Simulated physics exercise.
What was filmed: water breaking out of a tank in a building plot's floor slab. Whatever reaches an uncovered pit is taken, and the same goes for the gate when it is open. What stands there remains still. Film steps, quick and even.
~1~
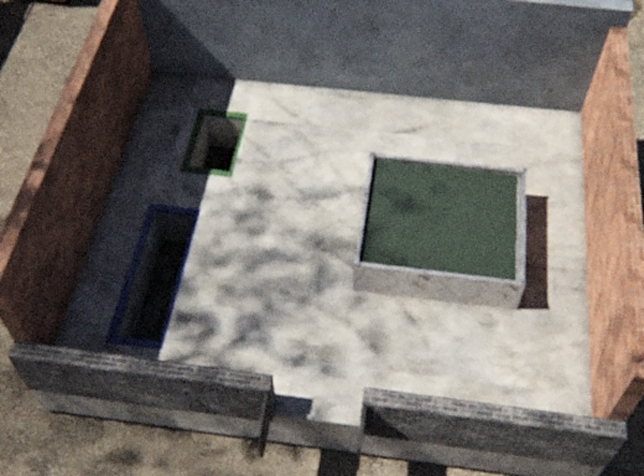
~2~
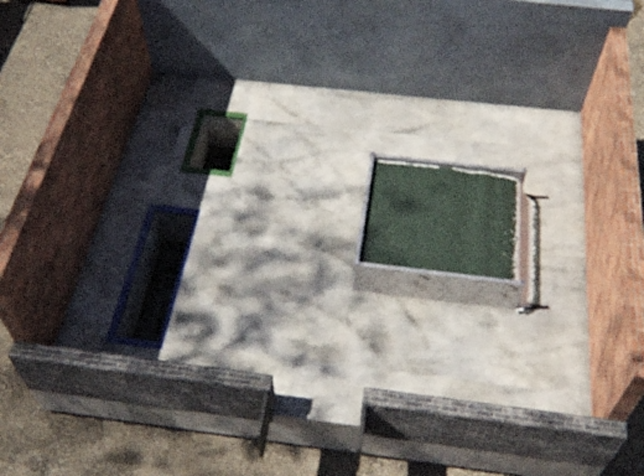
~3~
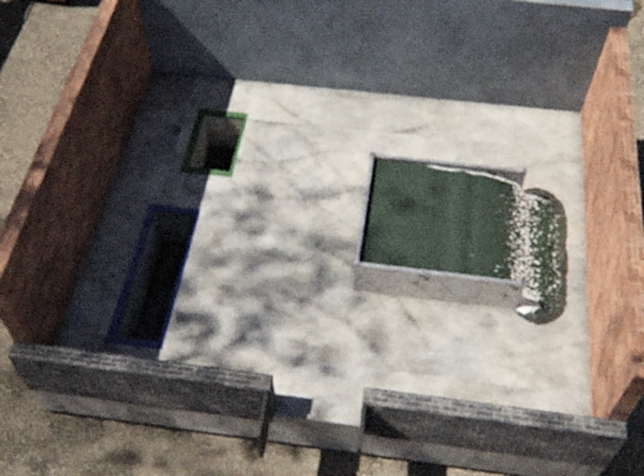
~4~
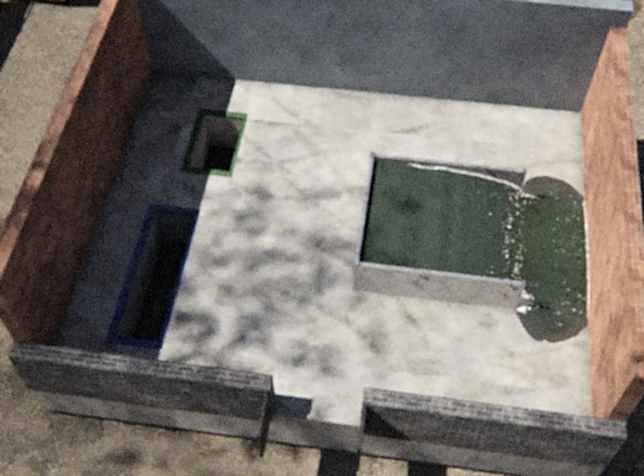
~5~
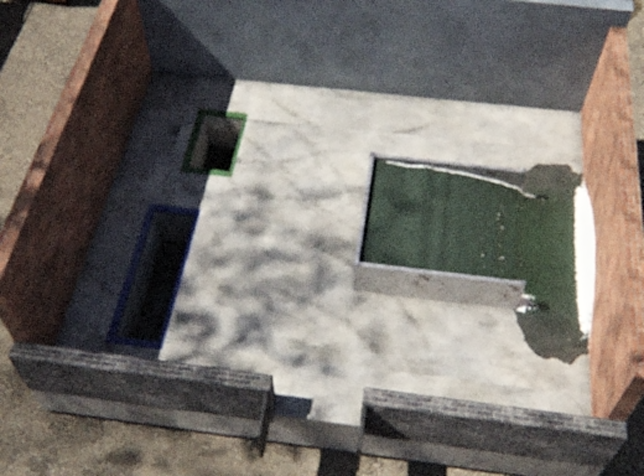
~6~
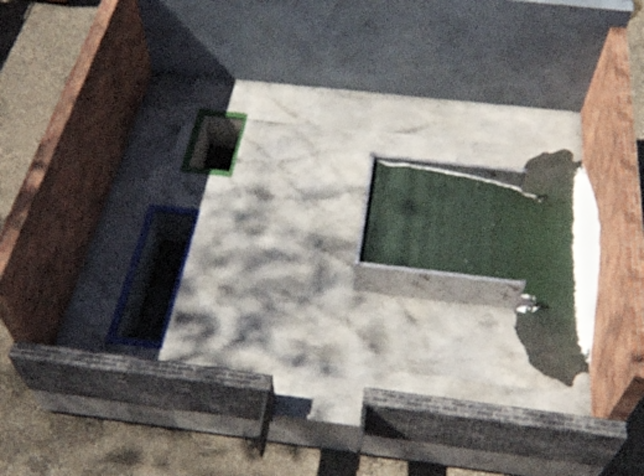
The footage shows an open tank of dark green water on a walled floor slab; its right side gives way, and water surges out rightward, spreading across the slab to the reddish right wall, with white foam along it.
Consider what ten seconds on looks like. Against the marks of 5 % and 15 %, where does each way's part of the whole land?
The gate lands below 5 %; the green pit lands between 5 and 15 %; the blue pit lands above 15 %.
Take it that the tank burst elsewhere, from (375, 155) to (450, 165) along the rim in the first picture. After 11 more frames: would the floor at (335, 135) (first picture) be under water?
Submerged.
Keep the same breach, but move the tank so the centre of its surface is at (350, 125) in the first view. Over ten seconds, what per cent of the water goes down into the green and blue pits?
Tally in per cent: Green pit 0, blue pit 15.
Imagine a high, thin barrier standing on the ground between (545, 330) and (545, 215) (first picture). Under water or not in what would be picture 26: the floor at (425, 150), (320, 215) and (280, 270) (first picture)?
Running through them in order, the first comes out taken by the flood, the second free from flooding and the last free from flooding.
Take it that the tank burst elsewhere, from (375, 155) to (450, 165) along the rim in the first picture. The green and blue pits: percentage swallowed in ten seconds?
In percent: Green 20, blue 10.
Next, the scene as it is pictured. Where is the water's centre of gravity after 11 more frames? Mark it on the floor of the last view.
My pick is pixel (507, 250).
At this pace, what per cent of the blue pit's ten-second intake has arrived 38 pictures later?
That share would be near 35 %.
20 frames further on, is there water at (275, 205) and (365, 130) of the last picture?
One after the other: Left dry, waterlogged.
A moment on, water covers 15 % of the floor; the gate 0 %, the green pit 0 %, the blue pit 0 %.
Next, water covers 25 % of the floor; the gate 0 %, the green pit 0 %, the blue pit 0 %.
Then, water covers 55 % of the floor; the gate 0 %, the green pit 0 %, the blue pit 0 %.
Later, water covers 90 % of the floor; the gate 1 %, the green pit 5 %, the blue pit 7 %.
In the end, water covers 95 % of the floor; the gate 2 %, the green pit 12 %, the blue pit 21 %.
